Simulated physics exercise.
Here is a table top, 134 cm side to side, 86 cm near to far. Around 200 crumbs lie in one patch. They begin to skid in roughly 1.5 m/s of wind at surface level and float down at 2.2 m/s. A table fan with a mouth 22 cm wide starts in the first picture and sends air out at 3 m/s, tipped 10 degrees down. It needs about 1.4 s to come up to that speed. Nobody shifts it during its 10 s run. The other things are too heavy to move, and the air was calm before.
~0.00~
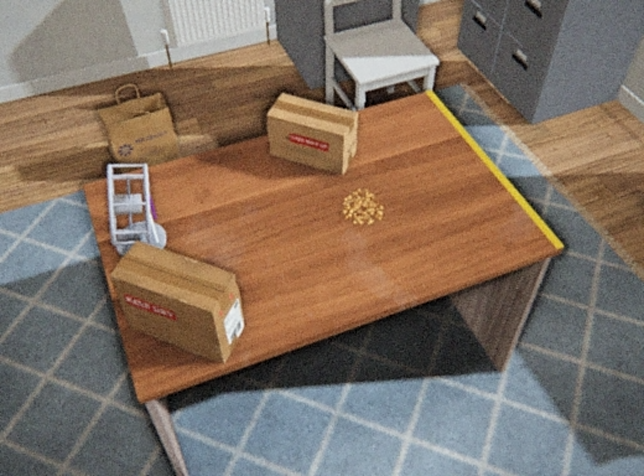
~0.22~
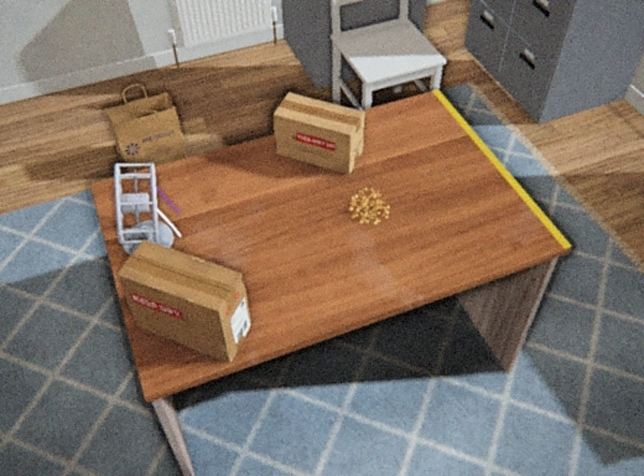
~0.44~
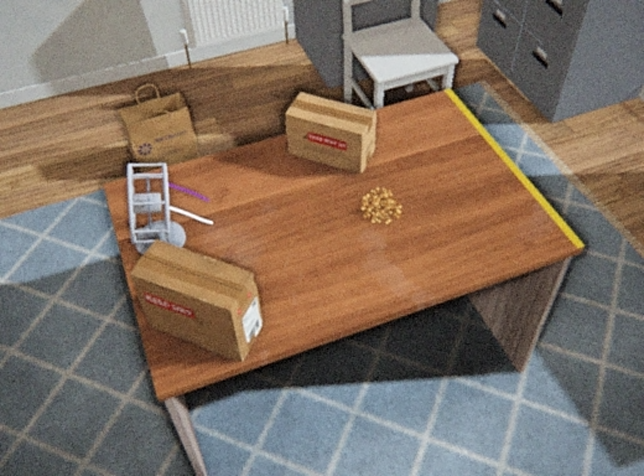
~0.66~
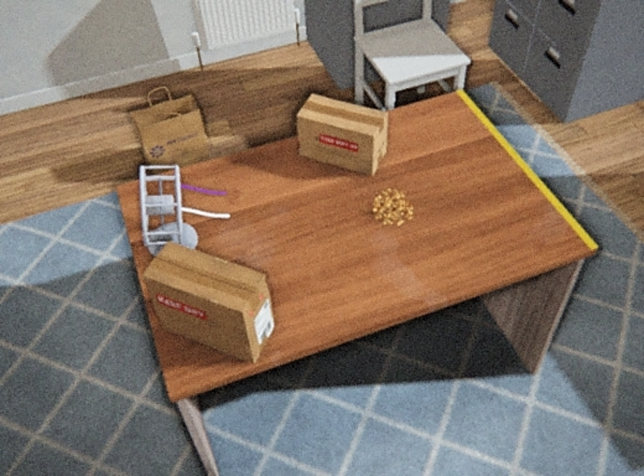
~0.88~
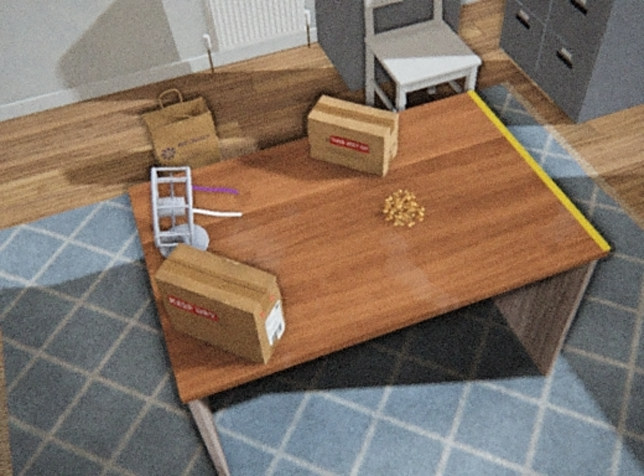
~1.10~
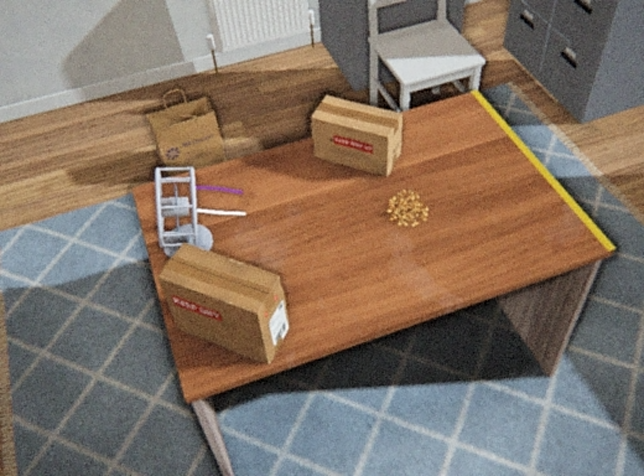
Two ribbons, purple and white, swing out from a pale fan at the left of a brown wooden table, seen from above in a room with a blue patterned rug. Two cardboard boxes sit near left and at the back, golden crumbs lie between them and the yellow right edge, and a paper bag and pale chair stand behind. The ribbons stretch rightward, the crumbs stay still, and the camera pans slightly left.
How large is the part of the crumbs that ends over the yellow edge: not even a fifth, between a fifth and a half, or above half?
By then more than half are over the yellow edge.
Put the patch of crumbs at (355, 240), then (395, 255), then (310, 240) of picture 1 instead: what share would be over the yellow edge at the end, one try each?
In turn about 30 %, 5 %, 30 %.
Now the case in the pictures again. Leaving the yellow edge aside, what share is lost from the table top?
About 0 %.
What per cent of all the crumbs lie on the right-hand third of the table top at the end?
Near 0 %.
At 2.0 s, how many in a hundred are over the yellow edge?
About 100 %.
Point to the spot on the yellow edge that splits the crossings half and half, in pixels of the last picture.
Near (559, 185).
After 2.0 s, 100 % are over the yellow edge; 100 % have settled or left.
After 3.2 s, 100 % are over the yellow edge; 100 % have settled or left.
After 5.5 s, 100 % are over the yellow edge; 100 % have settled or left.
After 10.0 s, at the end, 100 % are over the yellow edge.
